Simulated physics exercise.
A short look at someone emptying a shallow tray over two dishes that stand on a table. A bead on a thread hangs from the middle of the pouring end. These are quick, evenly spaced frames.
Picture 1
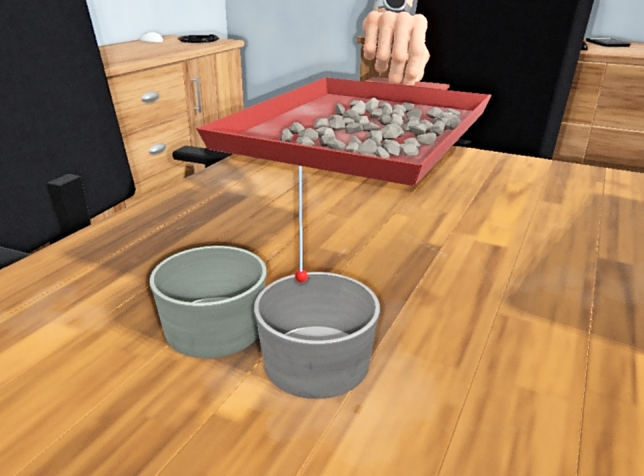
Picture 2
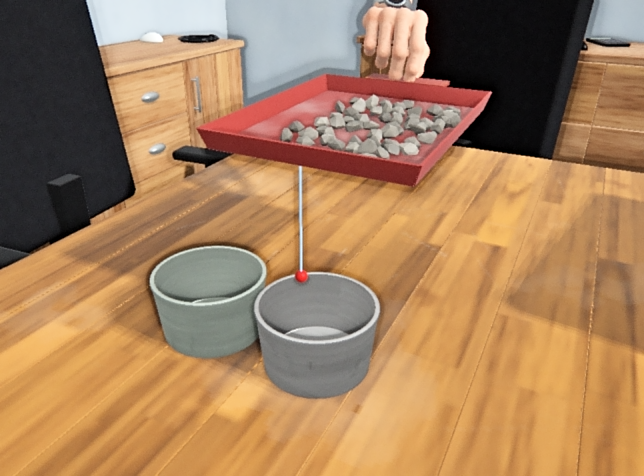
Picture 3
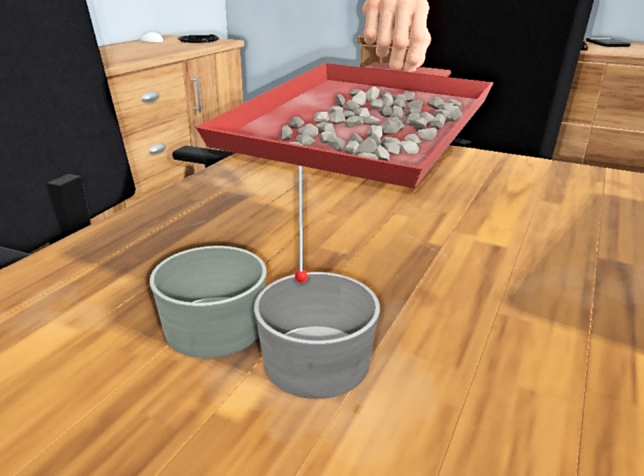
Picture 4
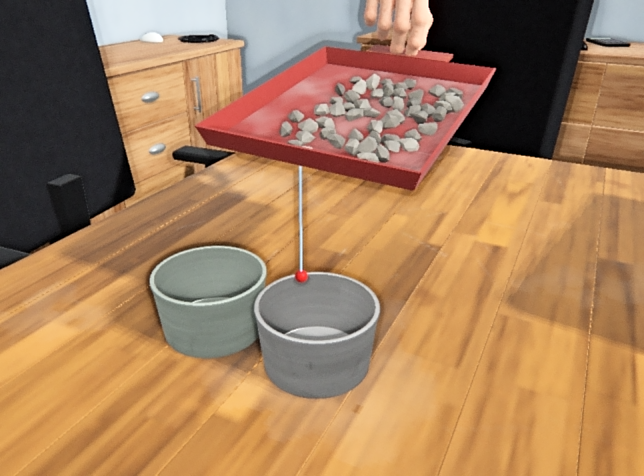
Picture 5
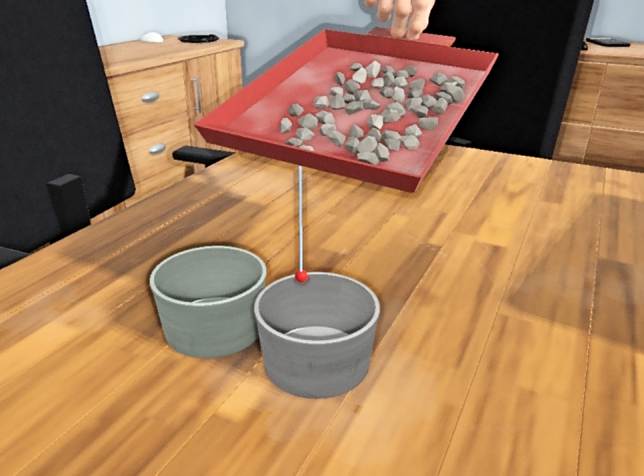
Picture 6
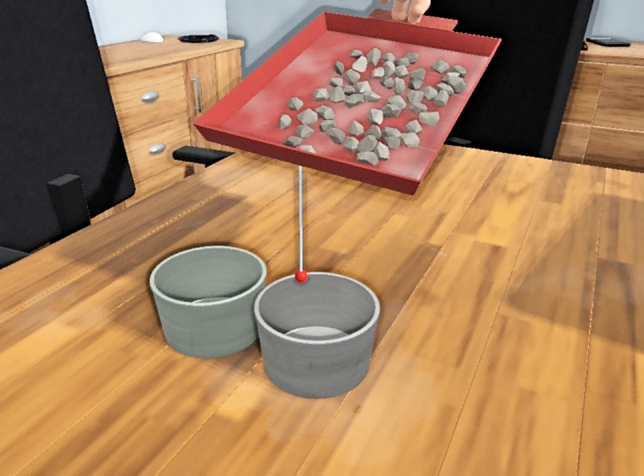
In this clip, a hand holds a red tray of grey gravel above two round dishes on a wooden table, then raises its far end, gradually tilting the tray toward the viewer while its near right corner dips slightly.
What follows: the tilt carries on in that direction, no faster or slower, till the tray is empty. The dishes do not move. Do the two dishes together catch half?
Together they catch only the smaller part.
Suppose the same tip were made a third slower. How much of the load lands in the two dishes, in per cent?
Close to 40 per cent.
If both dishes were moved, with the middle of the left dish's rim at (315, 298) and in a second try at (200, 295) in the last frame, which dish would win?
The first try: The right one. The second: The right-hand dish.
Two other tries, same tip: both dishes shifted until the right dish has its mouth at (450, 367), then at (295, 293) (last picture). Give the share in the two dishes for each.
Roughly 80 per cent, and 10 per cent.
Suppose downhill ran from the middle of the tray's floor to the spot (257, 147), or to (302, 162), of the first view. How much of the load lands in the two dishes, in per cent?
Roughly 90 per cent, and 40 per cent.
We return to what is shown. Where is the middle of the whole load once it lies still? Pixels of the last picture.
Near (357, 386).
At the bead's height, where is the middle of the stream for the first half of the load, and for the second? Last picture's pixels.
At about (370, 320), then at (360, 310).
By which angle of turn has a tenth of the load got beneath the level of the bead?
Around 85° of tilt.
Soon, tray tipped steeply; nearly all on the tray; a stray few in the air.
A while on, tray tipped past a quarter turn; about a quarter on the tray; about a quarter in the right dish; about a third outside both; about a quarter in the air.
Towards the end, tray tipped past a quarter turn; about a third in the right dish; about two thirds outside both.
Finally, tray tipped past a quarter turn; about a third in the right dish; none in the left dish; about two thirds outside both.
